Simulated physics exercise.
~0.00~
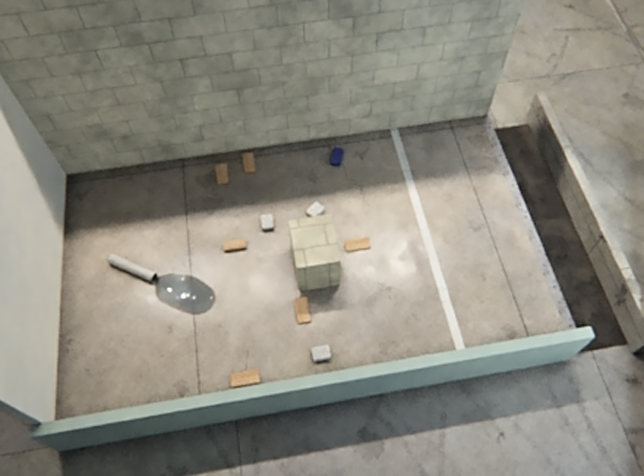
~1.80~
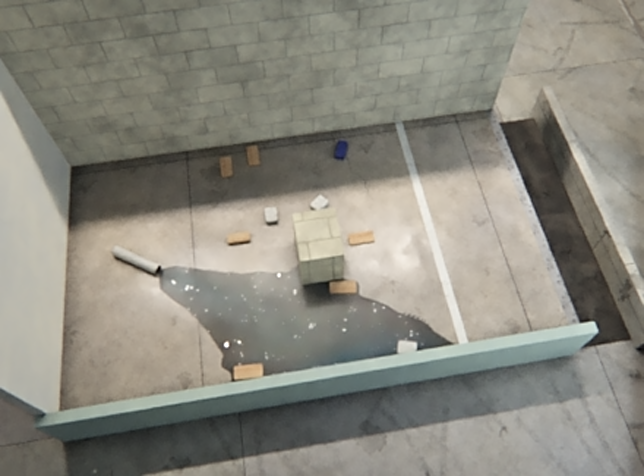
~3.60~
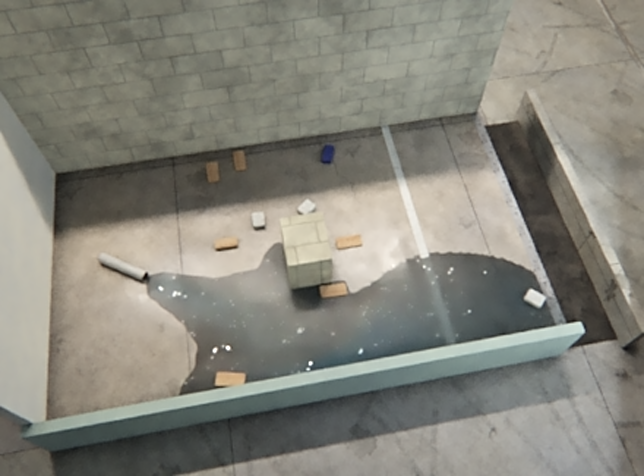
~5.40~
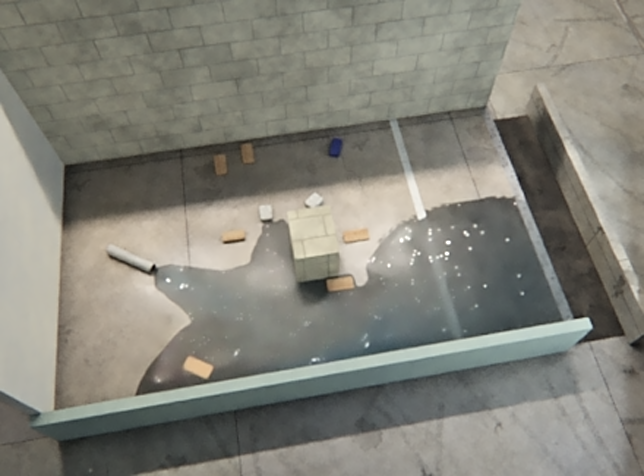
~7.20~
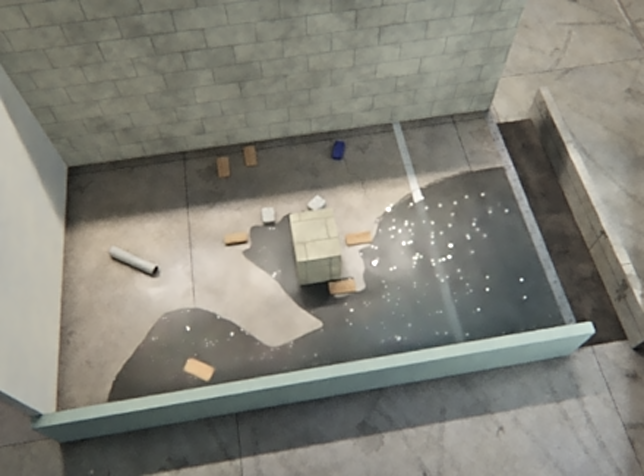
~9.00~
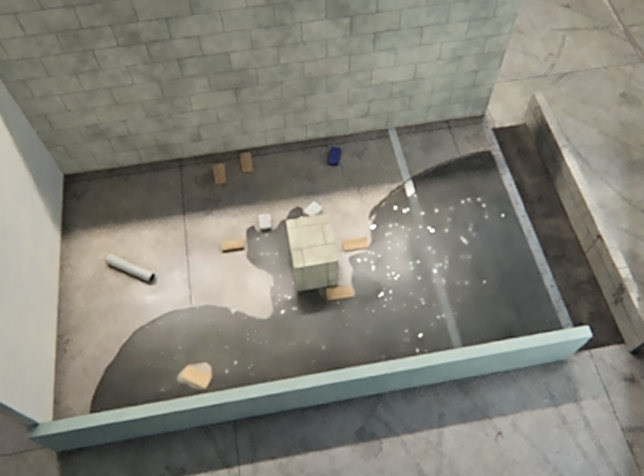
A tiled floor with scattered small blocks took on water from a pipe, which spread right across the white line, carrying a pale block over it and nudging orange ones, then the flow stopped and the blue block stayed dry near the wall.
